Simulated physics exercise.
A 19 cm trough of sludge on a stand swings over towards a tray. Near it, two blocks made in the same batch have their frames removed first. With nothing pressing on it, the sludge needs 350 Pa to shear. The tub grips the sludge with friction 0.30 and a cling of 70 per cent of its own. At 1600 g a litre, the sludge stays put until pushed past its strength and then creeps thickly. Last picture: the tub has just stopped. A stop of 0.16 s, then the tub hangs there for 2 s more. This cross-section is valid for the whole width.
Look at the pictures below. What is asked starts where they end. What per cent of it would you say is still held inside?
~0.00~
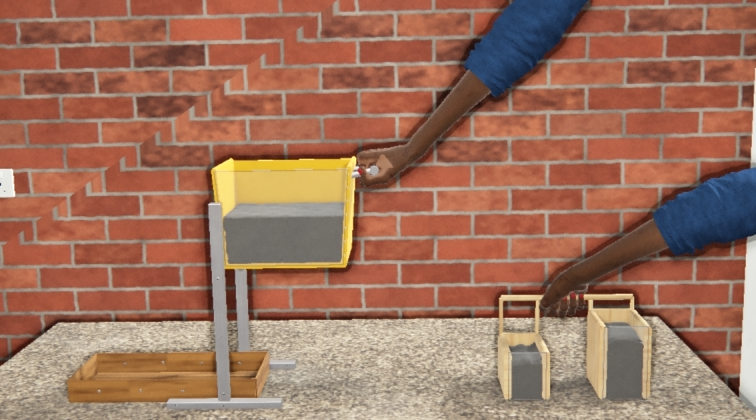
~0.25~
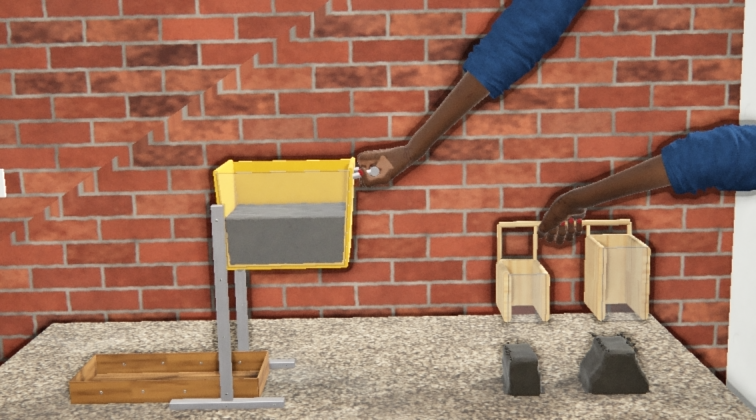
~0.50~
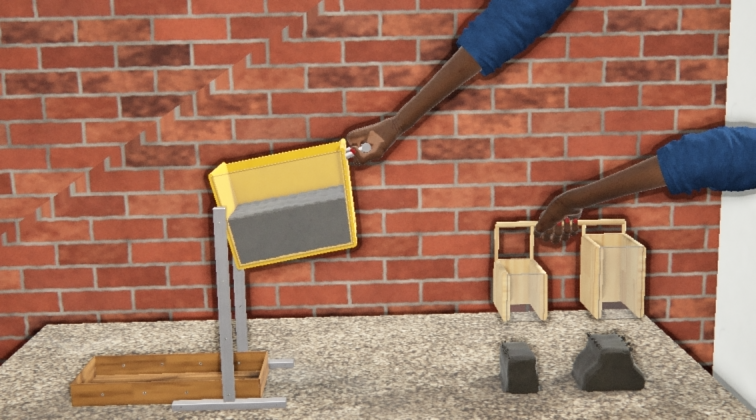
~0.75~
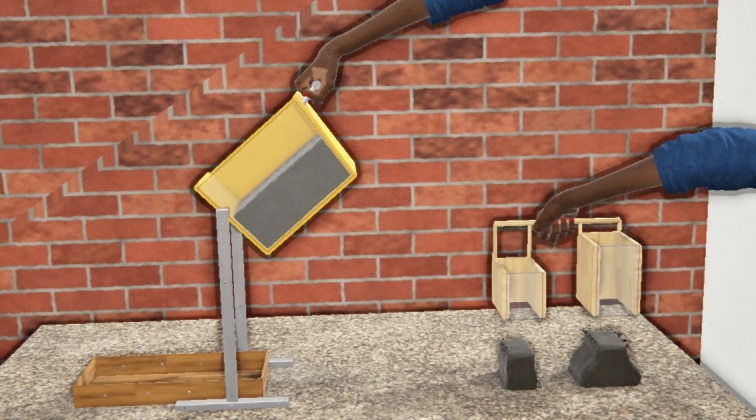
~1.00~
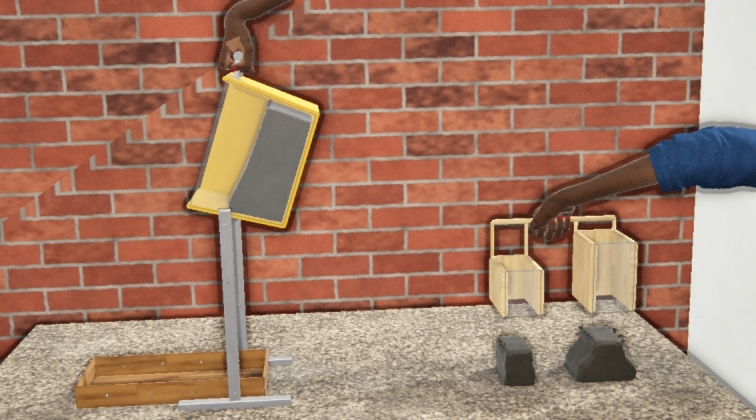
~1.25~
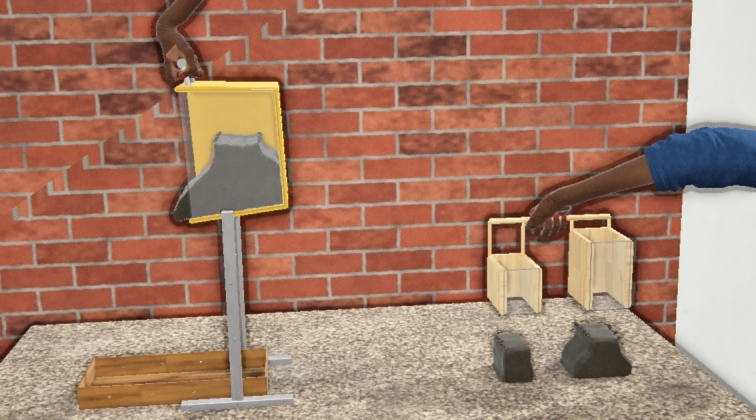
Near 43 percent is still held inside.
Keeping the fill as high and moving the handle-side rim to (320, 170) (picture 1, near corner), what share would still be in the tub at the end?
In that case close to 60 %.
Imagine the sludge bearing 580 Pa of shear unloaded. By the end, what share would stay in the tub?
Roughly 55 per cent.
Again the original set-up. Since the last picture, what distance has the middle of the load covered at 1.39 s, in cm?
About 6 cm.
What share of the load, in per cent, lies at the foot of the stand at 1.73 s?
I'd say about 45 per cent of it.
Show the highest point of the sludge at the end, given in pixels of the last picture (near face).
Near (248, 183).
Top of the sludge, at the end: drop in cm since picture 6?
The top ends up some 8 cm below its level in the last picture.
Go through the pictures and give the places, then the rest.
In the first frame, handle-side rim at (346, 169), tilt 0 degrees; highest point of the sludge at (231, 217); test blocks 8.4 cm, 13 cm high (left to right).
In the second frame, handle-side rim at (348, 170), tilt 0 degrees; highest point of the sludge at (233, 218); test blocks 8.2 cm, 9.7 cm high (left to right).
In the third frame, handle-side rim at (340, 151), tilt 10 degrees; highest point of the sludge at (340, 198); test blocks 8.1 cm, 9.3 cm high (left to right).
In the fourth frame, handle-side rim at (293, 100), tilt 40 degrees; highest point of the sludge at (319, 141); test blocks 8.1 cm, 9.3 cm high (left to right).
In the fifth frame, handle-side rim at (224, 81), tilt 71 degrees; highest point of the sludge at (269, 109); test blocks 8.1 cm, 9.3 cm high (left to right).
In the sixth frame, handle-side rim at (177, 92), tilt 93 degrees; highest point of the sludge at (214, 145); test blocks 8.1 cm, 9.3 cm high (left to right).
By 1.39 s, the tub is at 93 degrees and holds 71 %.
By 1.56 s, the tub is at 93 degrees and holds 48 %.
By 1.73 s, the tub is at 93 degrees and holds 43 %.
By 1.90 s, the tub is at 93 degrees and holds 43 %.
By 3.25 s, at the end, the tub is at 93 degrees and holds 43 %.
